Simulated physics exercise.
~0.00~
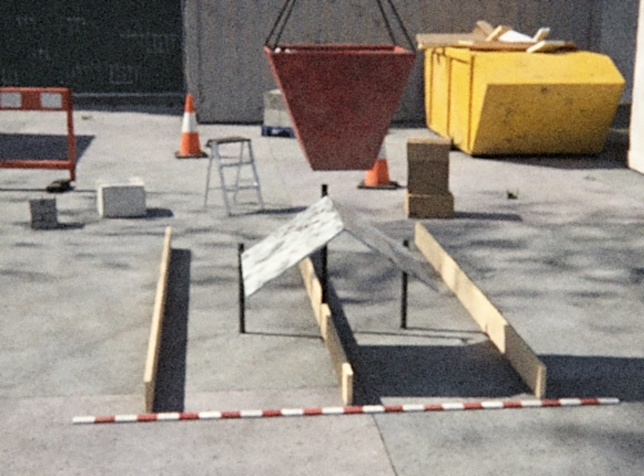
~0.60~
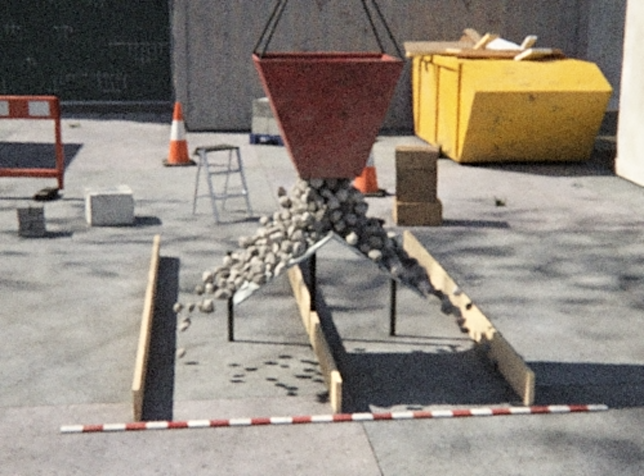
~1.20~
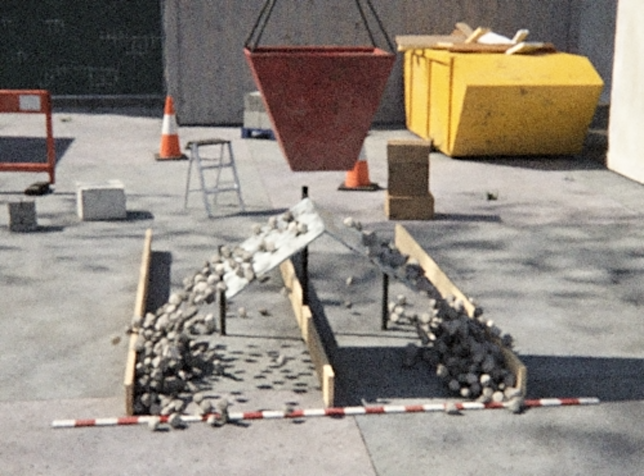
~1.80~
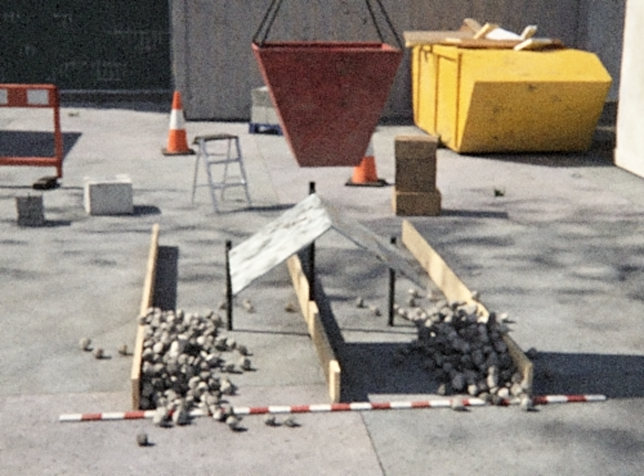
Paved yard with grey stones dropping from a hanging red hopper, tumbling down a peaked metal chute and piling in both plank-edged bays.
